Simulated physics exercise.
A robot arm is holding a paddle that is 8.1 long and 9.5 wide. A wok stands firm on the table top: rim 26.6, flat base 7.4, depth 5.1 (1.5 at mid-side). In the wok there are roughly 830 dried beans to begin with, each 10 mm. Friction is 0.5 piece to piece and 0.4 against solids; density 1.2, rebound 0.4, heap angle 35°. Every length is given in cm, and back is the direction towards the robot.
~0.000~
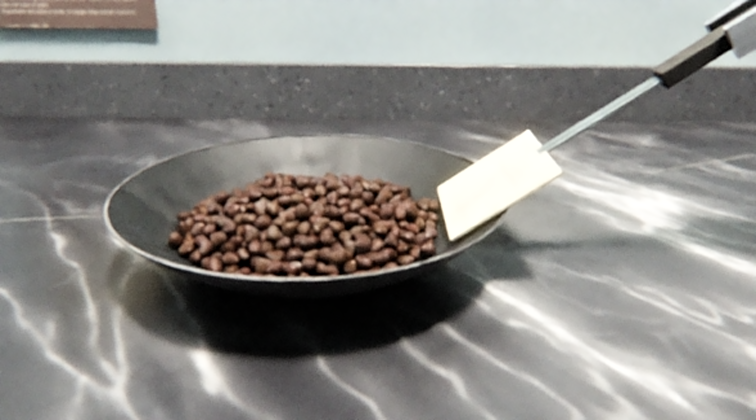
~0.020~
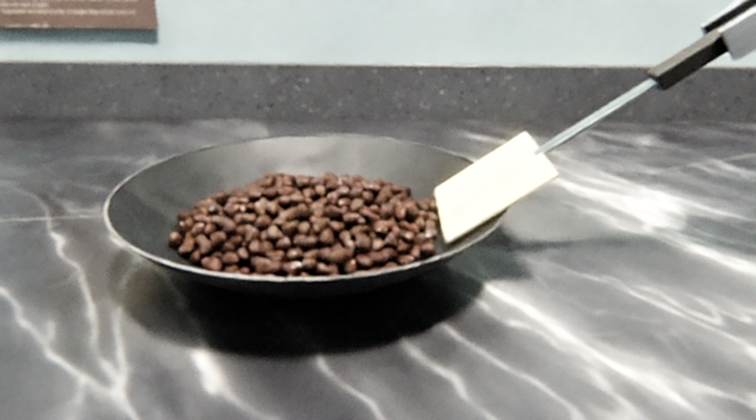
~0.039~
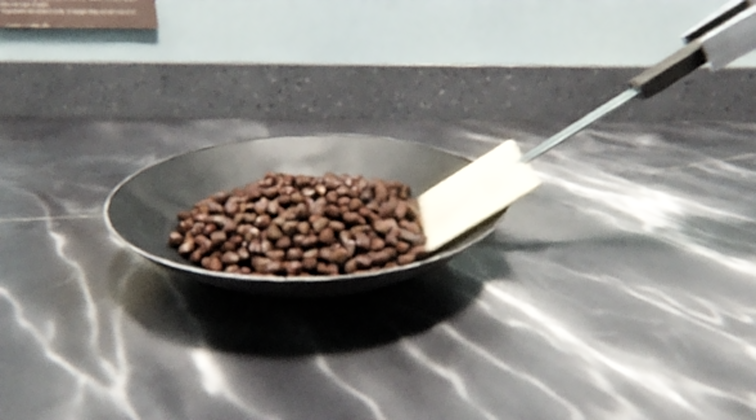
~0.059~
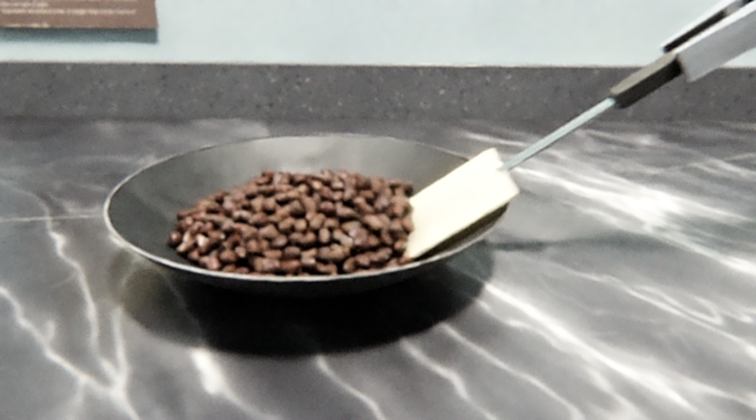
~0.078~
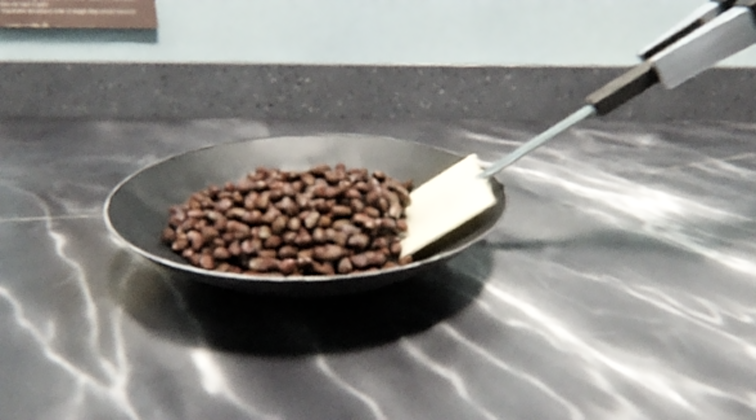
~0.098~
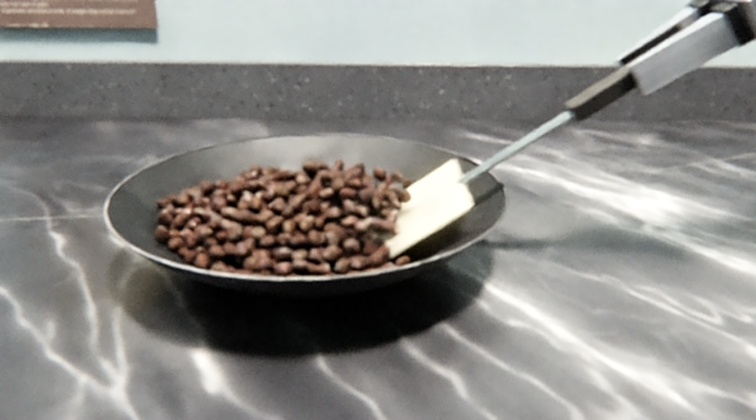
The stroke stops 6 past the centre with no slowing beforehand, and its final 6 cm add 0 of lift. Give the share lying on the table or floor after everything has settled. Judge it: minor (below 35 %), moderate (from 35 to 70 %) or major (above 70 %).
My judgement: Minor.
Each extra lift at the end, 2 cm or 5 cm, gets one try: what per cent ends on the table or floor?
It comes to around 10 per cent on the first try and around 15 per cent on the second.
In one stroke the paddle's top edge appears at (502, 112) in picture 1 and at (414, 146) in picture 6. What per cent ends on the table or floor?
Close to 25 in a hundred.
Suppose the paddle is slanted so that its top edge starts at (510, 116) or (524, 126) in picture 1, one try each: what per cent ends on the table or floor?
I'd say near 25 per cent for the first and near 25 per cent for the second.
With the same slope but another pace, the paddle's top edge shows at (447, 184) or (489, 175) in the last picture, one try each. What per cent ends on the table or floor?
First try around 25 %, second try around 15 %.
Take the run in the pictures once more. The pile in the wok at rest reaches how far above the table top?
7.5 cm.
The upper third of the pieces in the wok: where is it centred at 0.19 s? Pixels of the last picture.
I'd put it close to (199, 190).
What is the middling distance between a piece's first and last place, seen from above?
The value is roughly 9 cm.
By 0.15 s, sloping 35°, highest piece 6 above the table; 832 in the wok.
By 0.19 s, sloping 35°, highest piece 7 above the table; 831 in the wok, 1 on the blade or in flight.
By 0.42 s, sloping 35°, highest piece 7 above the table; 668 in the wok, 154 on the table or floor, 10 on the blade or in flight.
By 1.47 s, sloping 35°, highest piece 7 above the table; 666 in the wok, 166 on the table or floor.
Final count, 666 in the wok, 166 on the table or floor. That is 20 % on the table or floor.
